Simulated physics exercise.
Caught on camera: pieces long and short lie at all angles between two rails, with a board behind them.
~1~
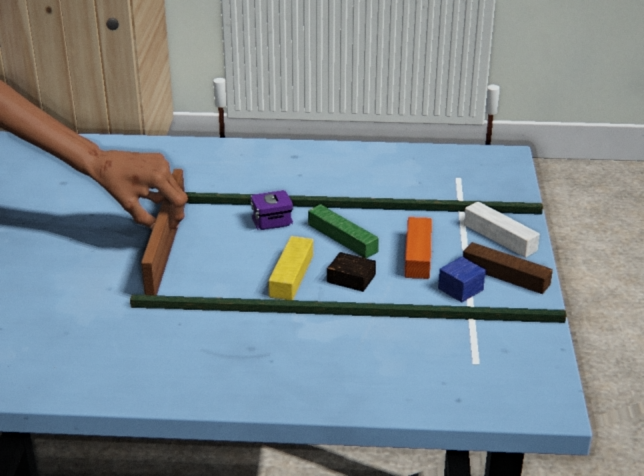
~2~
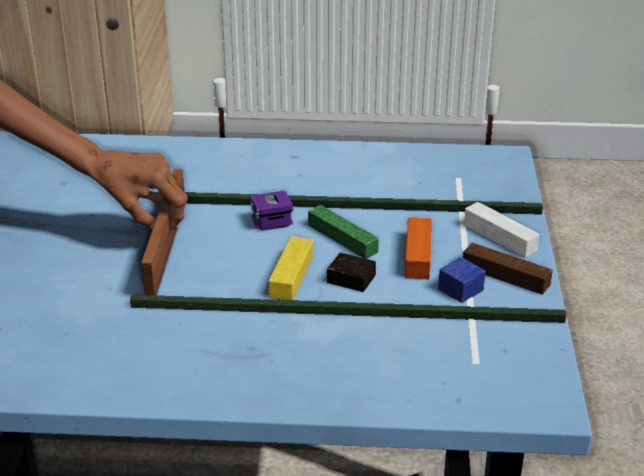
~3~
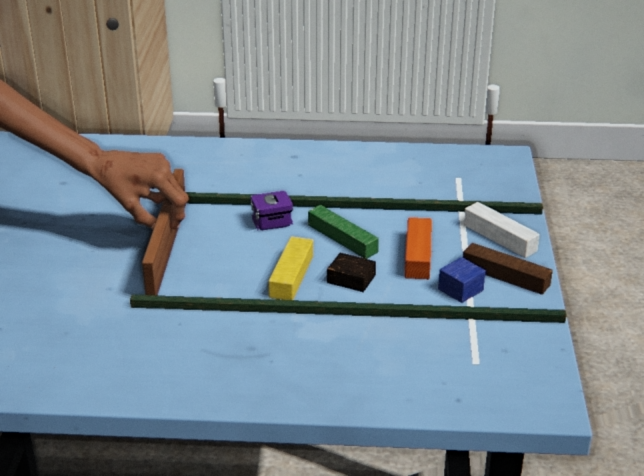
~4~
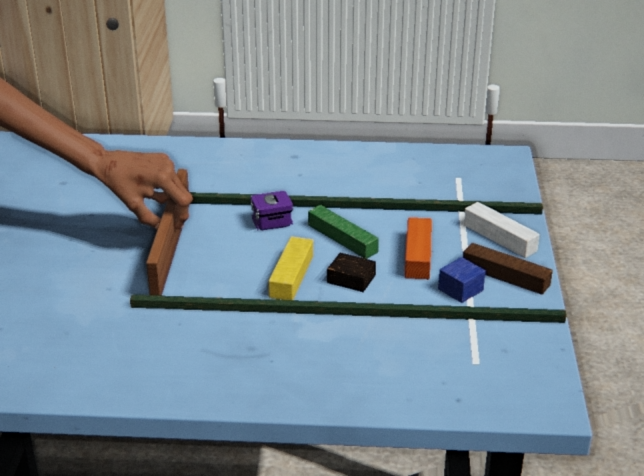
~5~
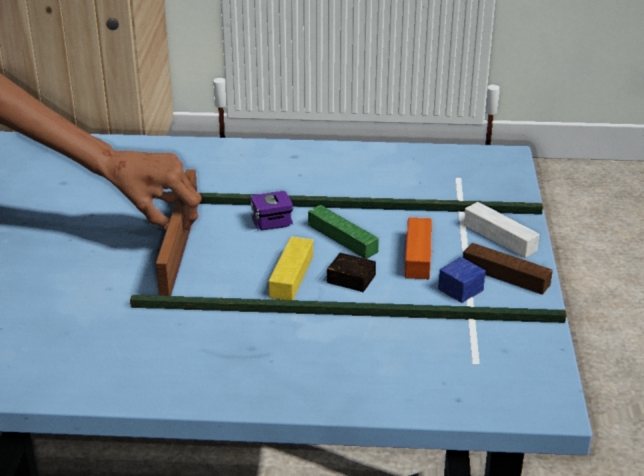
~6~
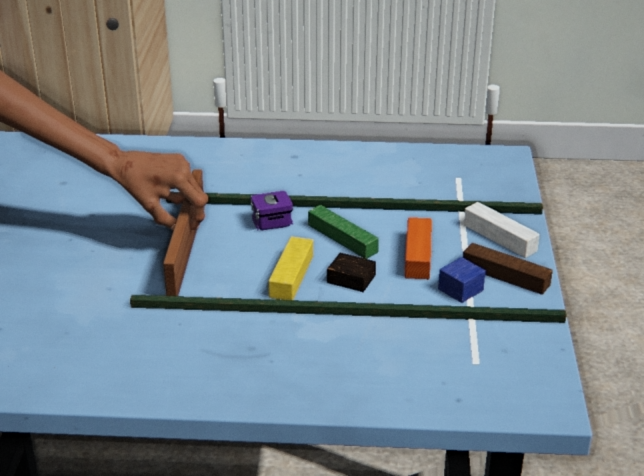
A hand slides a wooden board slightly right between two rails toward still, scattered blocks.
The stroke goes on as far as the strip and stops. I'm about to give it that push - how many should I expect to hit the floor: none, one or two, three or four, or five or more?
Expect one or two.
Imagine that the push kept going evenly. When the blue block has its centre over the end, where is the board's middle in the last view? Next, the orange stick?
Around (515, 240), then around (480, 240).
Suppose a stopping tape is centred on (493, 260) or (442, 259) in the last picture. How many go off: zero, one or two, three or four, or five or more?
3 or 4; no fall at all.
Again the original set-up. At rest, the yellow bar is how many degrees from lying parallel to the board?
Misalignment: Close to 0°.
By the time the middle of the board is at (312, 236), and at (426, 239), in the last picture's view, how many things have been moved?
The counts are 4 and 8.
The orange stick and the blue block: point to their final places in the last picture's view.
(539, 250) and (535, 293), approximately.
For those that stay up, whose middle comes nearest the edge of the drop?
The white bar finishes closest.
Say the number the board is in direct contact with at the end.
At rest, 2 are in contact.
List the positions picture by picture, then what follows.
The first picture shows white bar (501, 229); brown bar (507, 268); blue block (462, 280); board (165, 231); tape (466, 259).
The second picture shows brown bar (507, 268); black block (351, 272).
The third picture shows blue block (462, 280); board (166, 231).
The fourth picture shows white bar (501, 229); yellow bar (292, 268).
The fifth picture shows brown bar (507, 268); green bar (343, 231).
The sixth picture shows white bar (501, 229); brown bar (507, 268); blue block (462, 280); board (185, 231); tape (466, 259).
Soon after, none off yet; white bar at rest near (501, 229); brown bar at rest near (507, 268); blue block at rest near (462, 280).
In the end, the number that fall off is one or two; gone, brown bar.
